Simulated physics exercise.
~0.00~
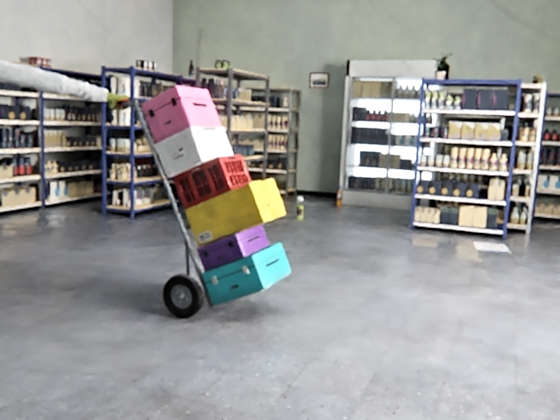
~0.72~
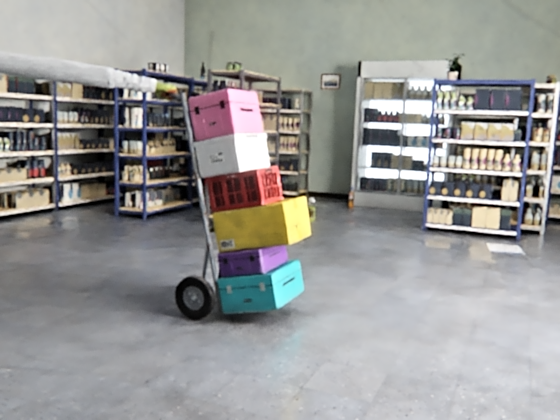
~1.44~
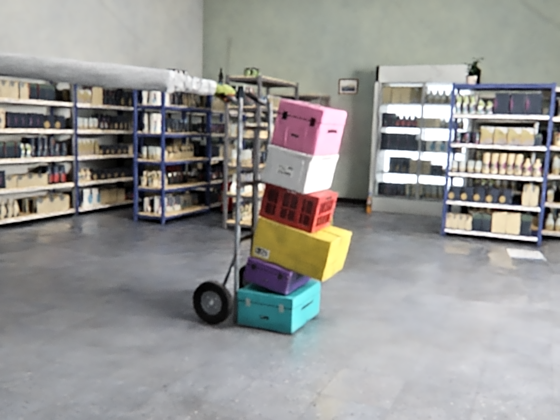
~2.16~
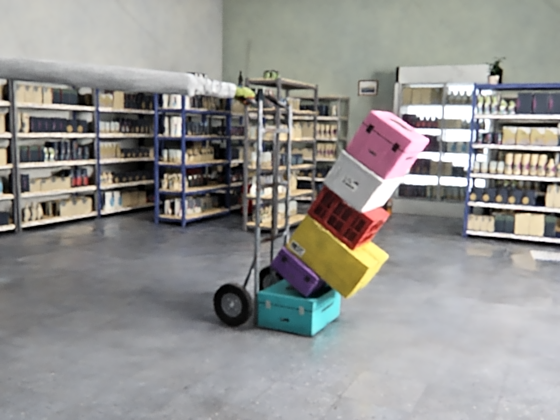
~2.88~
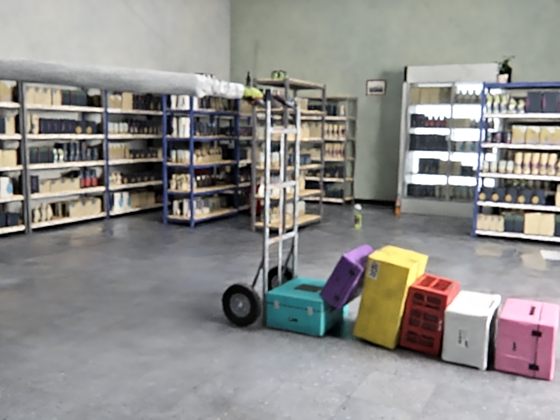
In a storeroom lined with shelves, a hand truck stacked with six colourful boxes swung upright and stopped, and the upper boxes tipped over to the right, leaving four in a row on the floor while the purple one leaned against the turquoise one.
